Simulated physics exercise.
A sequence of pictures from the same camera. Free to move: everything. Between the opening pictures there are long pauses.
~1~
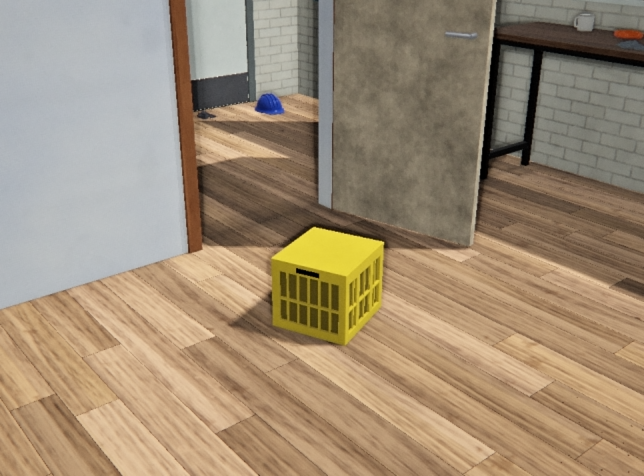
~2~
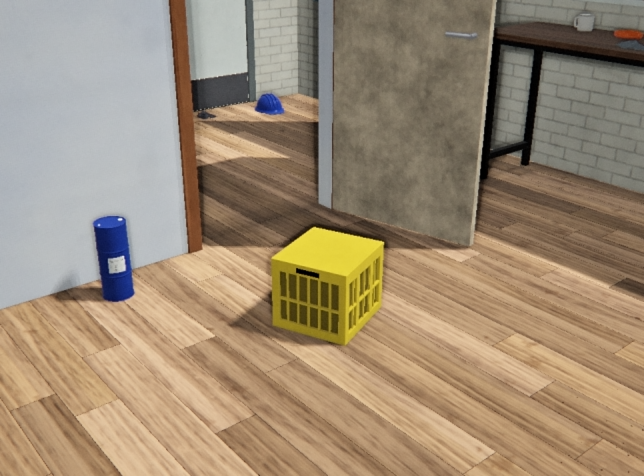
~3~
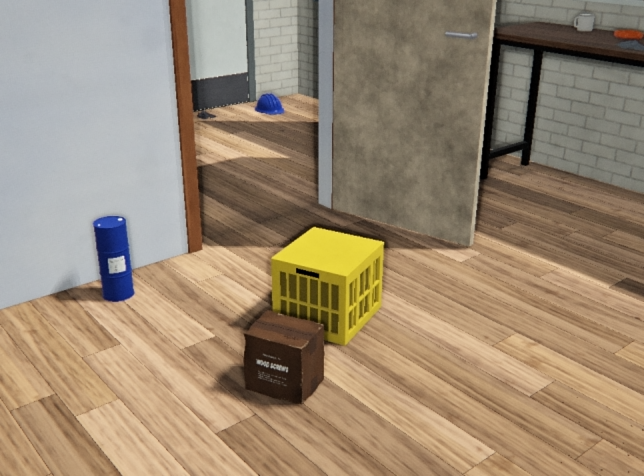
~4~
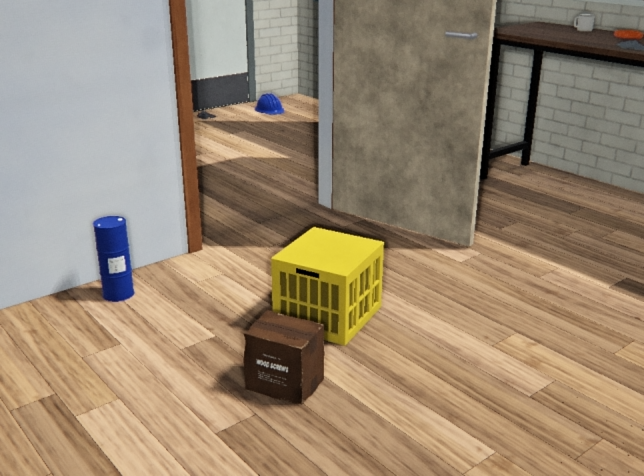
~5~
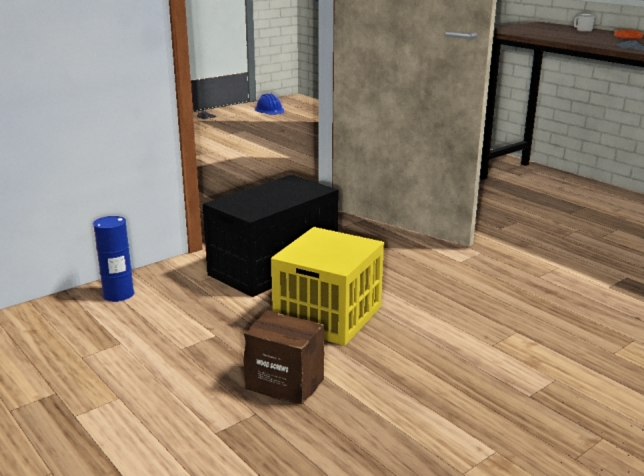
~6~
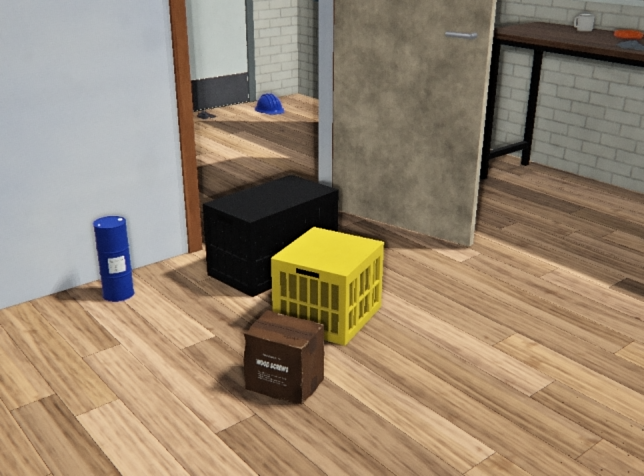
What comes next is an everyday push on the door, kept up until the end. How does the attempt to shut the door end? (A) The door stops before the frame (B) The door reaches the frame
The answer is A.
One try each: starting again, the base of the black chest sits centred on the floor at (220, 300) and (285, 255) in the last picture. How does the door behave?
Well, on try one it completes its arc, and on try two it is halted early.
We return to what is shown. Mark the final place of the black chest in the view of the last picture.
Around (263, 233).
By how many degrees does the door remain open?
The answer is roughly 50°.
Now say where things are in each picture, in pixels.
Door wide open and still; yellow crate (329, 284), in the first picture.
Door wide open and still; yellow crate (329, 284), in the second picture.
Door wide open and still; blue canister (114, 259); brown box (284, 357), in the third picture.
Door wide open and still; yellow crate (329, 284); blue canister (114, 259), in the fourth picture.
Door wide open and still; brown box (284, 357); yellow crate (329, 284), in the fifth picture.
Door wide open and still; black chest (273, 232); blue canister (114, 259), in the sixth picture.
Then, 0.50 s on from there, open by 92°.
Then, 0.90 s on from there, open by 71°.
Then, 1.20 s on from there, open by 53°.
In the end, open by 49°; all 4 unmoved. At the end, from the last picture's camera, black chest near (264, 233).
